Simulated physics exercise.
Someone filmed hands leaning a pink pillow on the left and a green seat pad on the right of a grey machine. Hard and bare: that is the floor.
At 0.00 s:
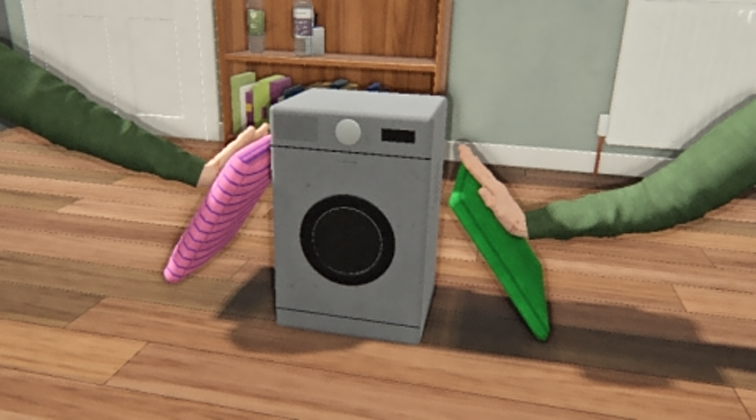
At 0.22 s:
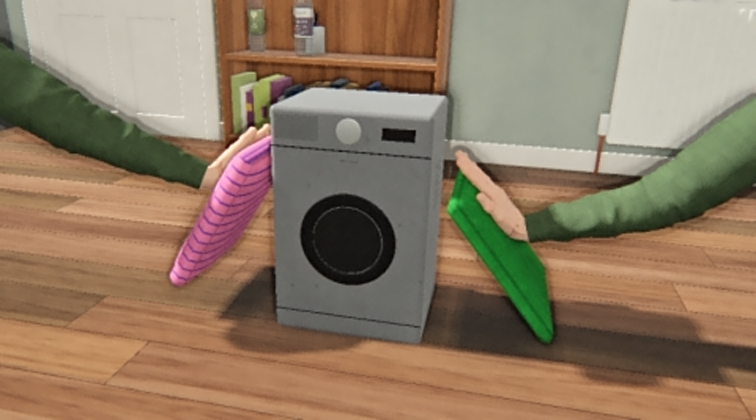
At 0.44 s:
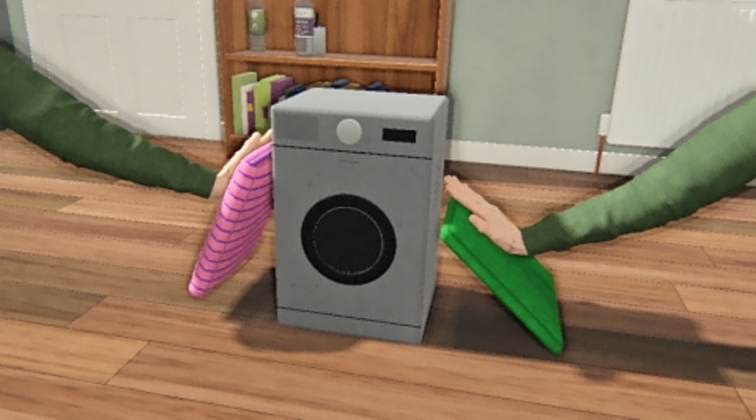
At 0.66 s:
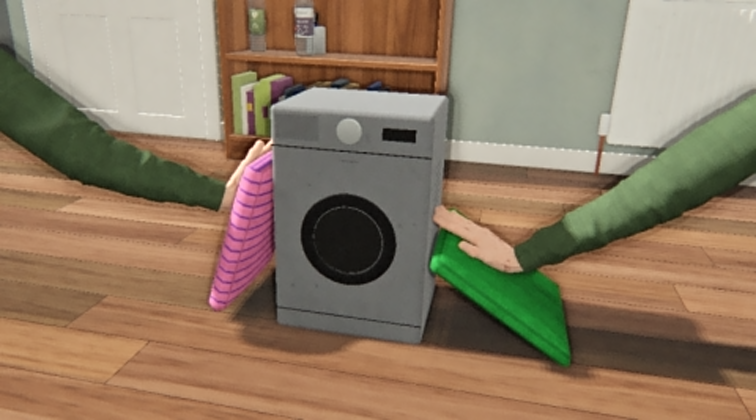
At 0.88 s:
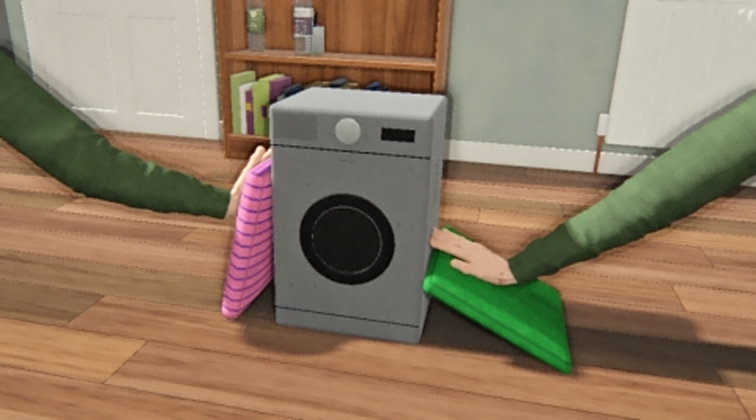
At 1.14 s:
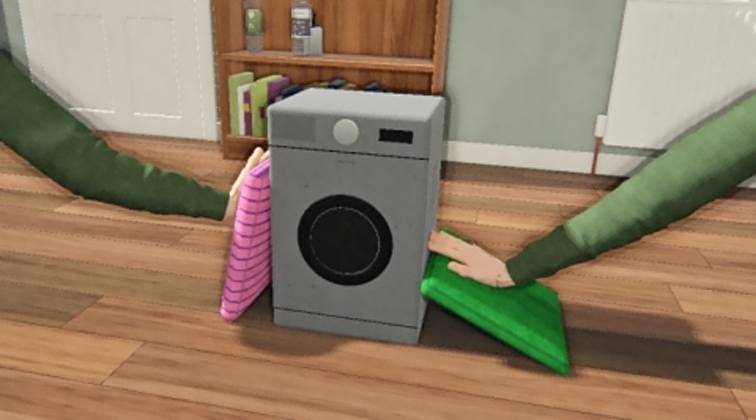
A pink ribbed pillow, pressed by a hand at the left of a grey machine, swings more upright against its side, while a green pad under another hand on the right tilts lower toward the wooden floor.
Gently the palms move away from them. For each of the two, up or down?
Pink pillow: Up, green seat pad: Down.
By 1.34 s, pillow still up near (266, 230); seat pad slipping down near (500, 305).
By 1.48 s, pillow still up near (266, 228); seat pad flat on the floor near (501, 316).
By 1.88 s, pillow still up near (266, 229); seat pad flat on the floor near (500, 320).
When it is over, pillow still up near (266, 229); seat pad flat on the floor near (500, 320). The pink pillow keeps leaning and the green seat pad slumps to the floor.
